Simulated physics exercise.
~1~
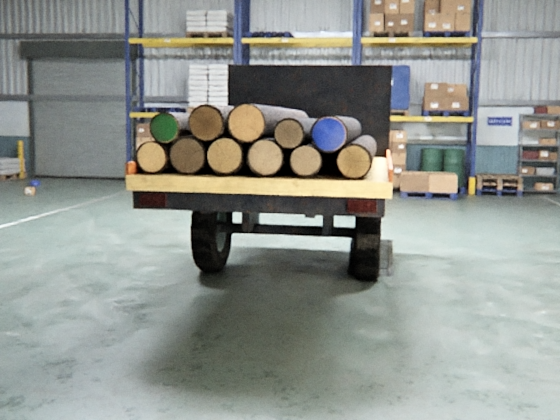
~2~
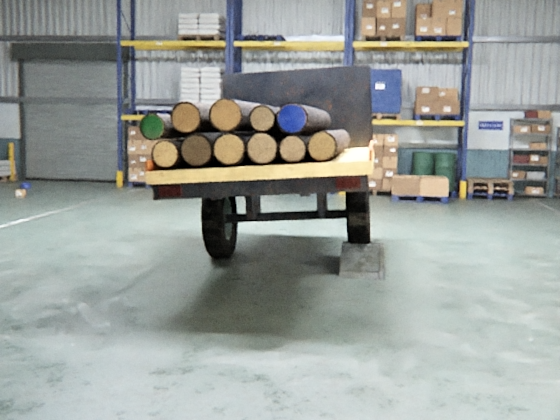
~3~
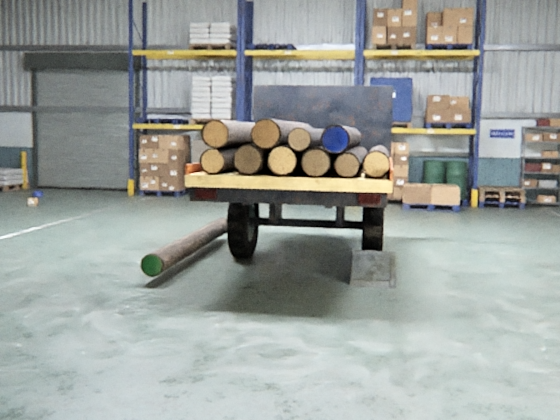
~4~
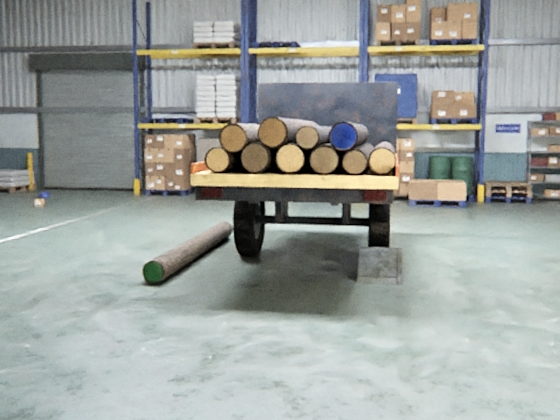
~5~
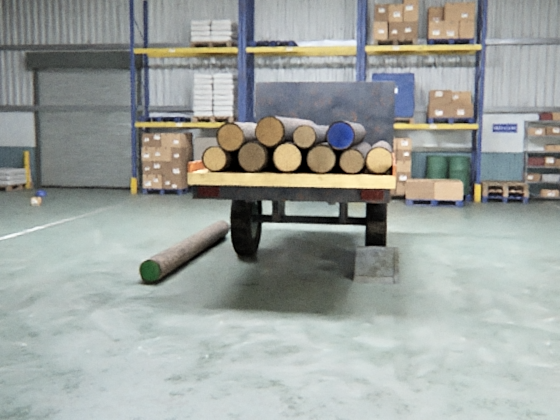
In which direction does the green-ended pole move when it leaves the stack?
It moves down, dropping off the left side of the trailer to the floor.
